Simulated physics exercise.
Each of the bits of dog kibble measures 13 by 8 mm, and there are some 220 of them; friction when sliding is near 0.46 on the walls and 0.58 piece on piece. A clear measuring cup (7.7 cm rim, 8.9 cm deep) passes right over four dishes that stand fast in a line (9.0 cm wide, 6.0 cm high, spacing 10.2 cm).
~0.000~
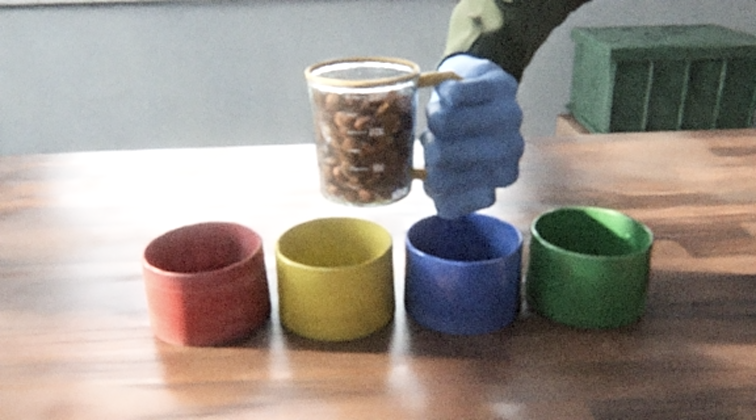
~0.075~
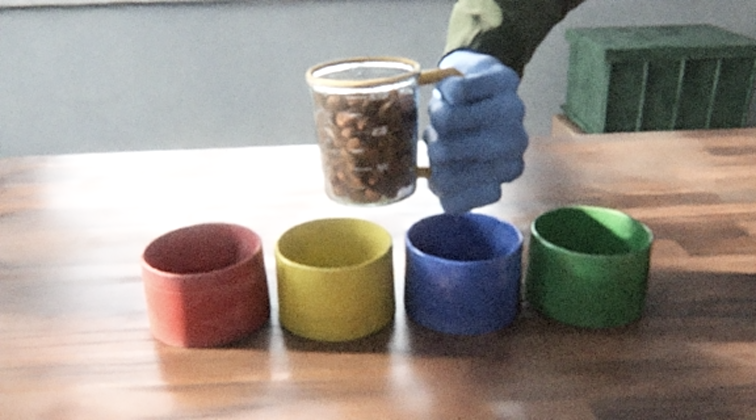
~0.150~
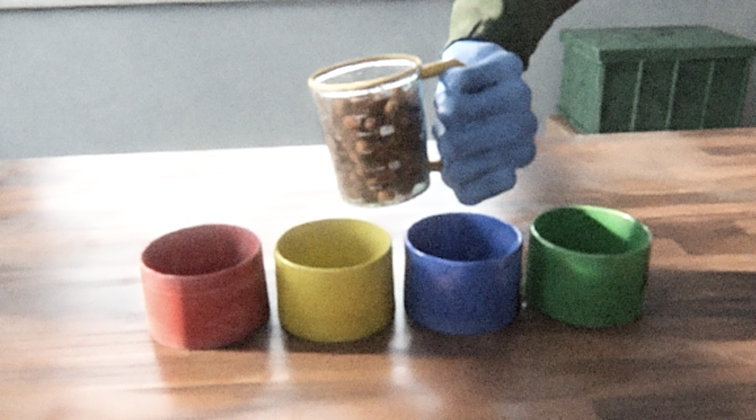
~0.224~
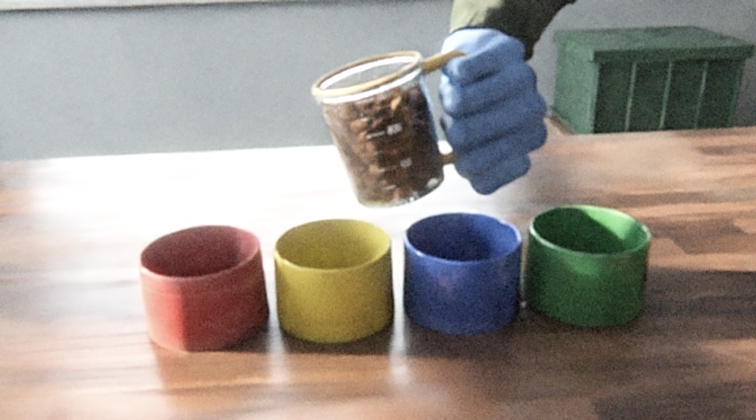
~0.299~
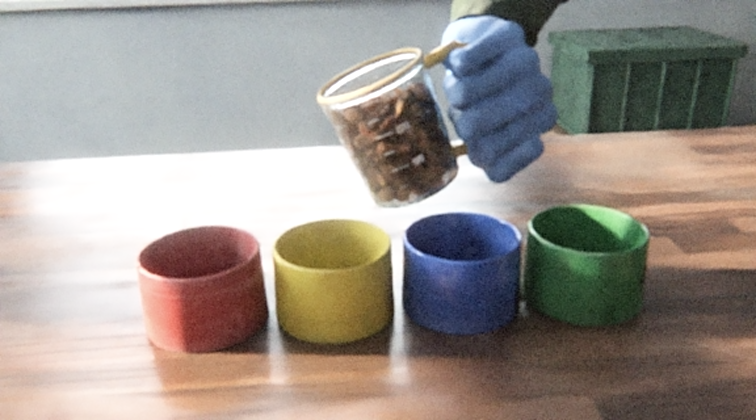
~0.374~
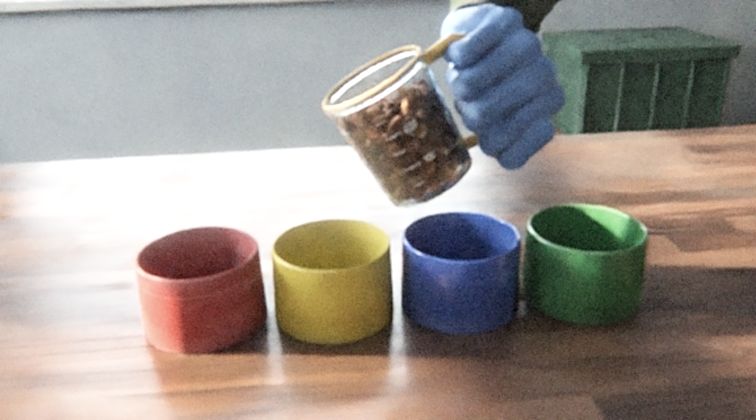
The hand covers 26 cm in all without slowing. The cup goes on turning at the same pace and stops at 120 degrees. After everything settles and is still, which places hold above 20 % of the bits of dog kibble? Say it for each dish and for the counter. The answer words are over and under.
Red: Under. Blue: Over. Green: Under. Yellow: Under. Counter: Under.
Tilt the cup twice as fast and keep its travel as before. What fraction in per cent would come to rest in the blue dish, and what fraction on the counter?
That gives blue 40 with 30 for the counter.
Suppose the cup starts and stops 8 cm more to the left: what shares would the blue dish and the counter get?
Then I'd expect blue at 10 and the counter at 10.
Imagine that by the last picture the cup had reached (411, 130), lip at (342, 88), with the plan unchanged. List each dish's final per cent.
Red: 0 / blue: 0 / green: 90 / yellow: 0.
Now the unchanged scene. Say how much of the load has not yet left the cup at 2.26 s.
My estimate is about 0 per cent.
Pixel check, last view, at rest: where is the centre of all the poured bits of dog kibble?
Roughly (466, 270).
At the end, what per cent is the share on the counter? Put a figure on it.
I'd reckon around 5 per cent.
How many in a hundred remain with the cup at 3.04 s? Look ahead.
It should be near 0 per cent.
Then, at 1.50 s, tilt 120 degrees; cup holds 40 %, blue 55 %.
After 2.26 s, tilt 120 degrees; cup holds 0 %, blue 90 %.
Then, at 3.04 s, tilt 120 degrees; cup holds 0 %, blue 90 %.
In the end, at 3.3 s, red 0 %, blue 90 %, green 0 %, yellow 0 %, counter 5 %.
